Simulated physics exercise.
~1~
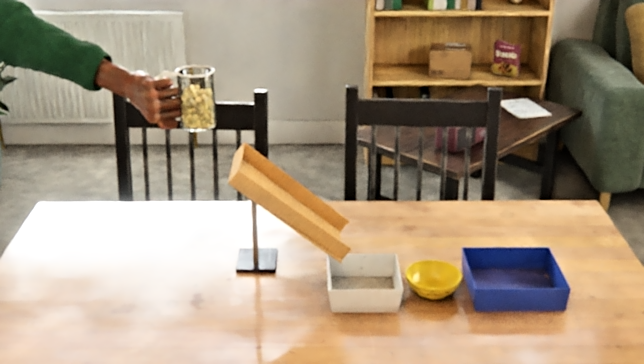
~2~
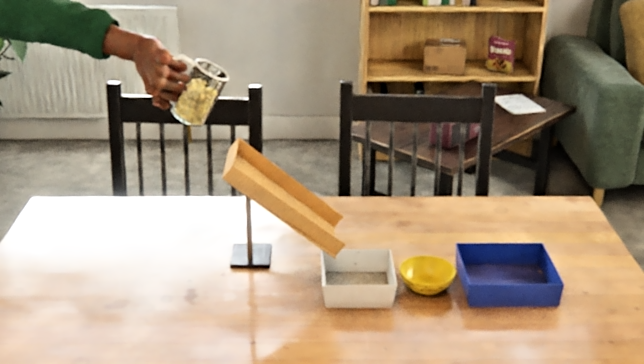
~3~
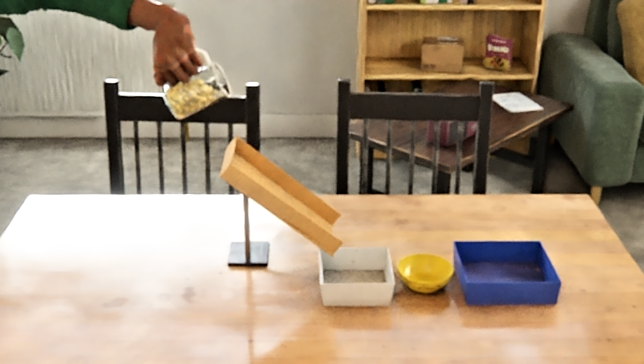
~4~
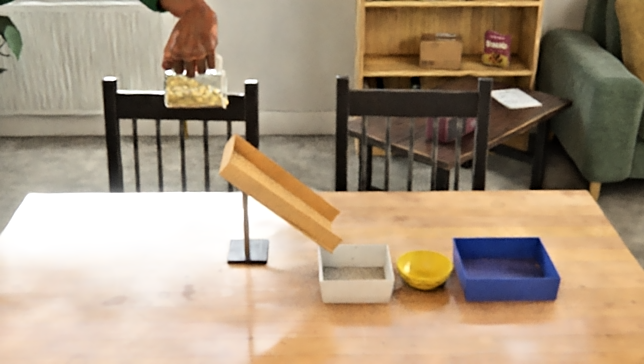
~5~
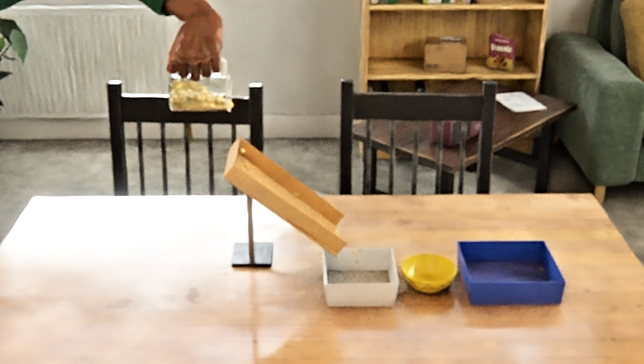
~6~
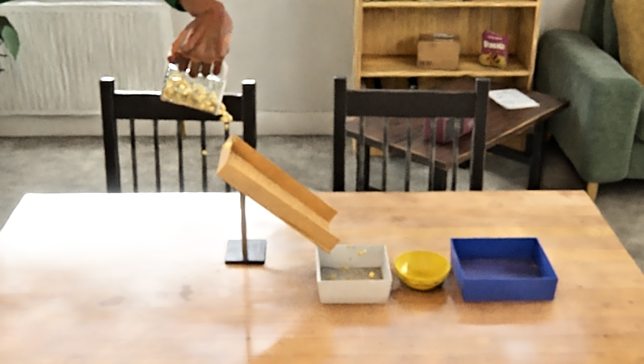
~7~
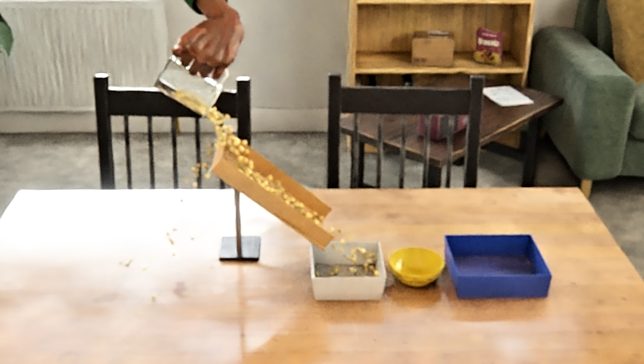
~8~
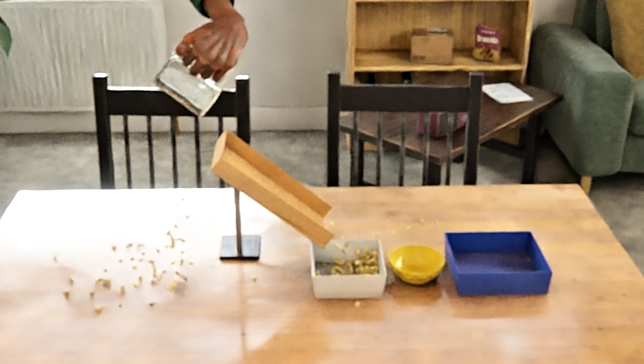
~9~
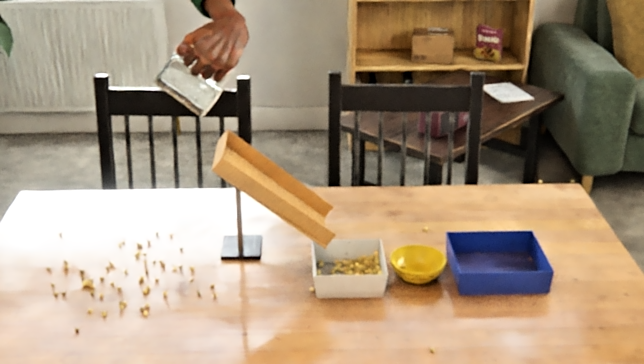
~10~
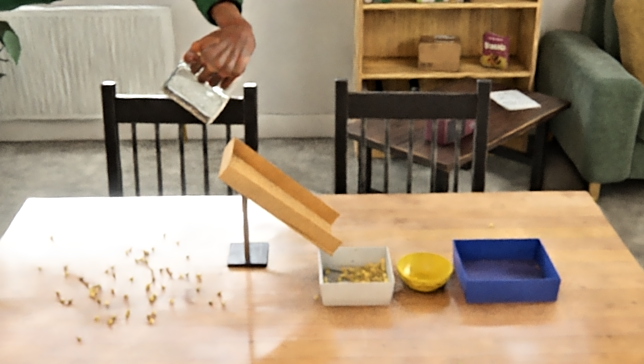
Soya beans pouring from a hand-tilted clear cup onto a sloping wooden chute, most landing in the white tin, others scattering across the table.
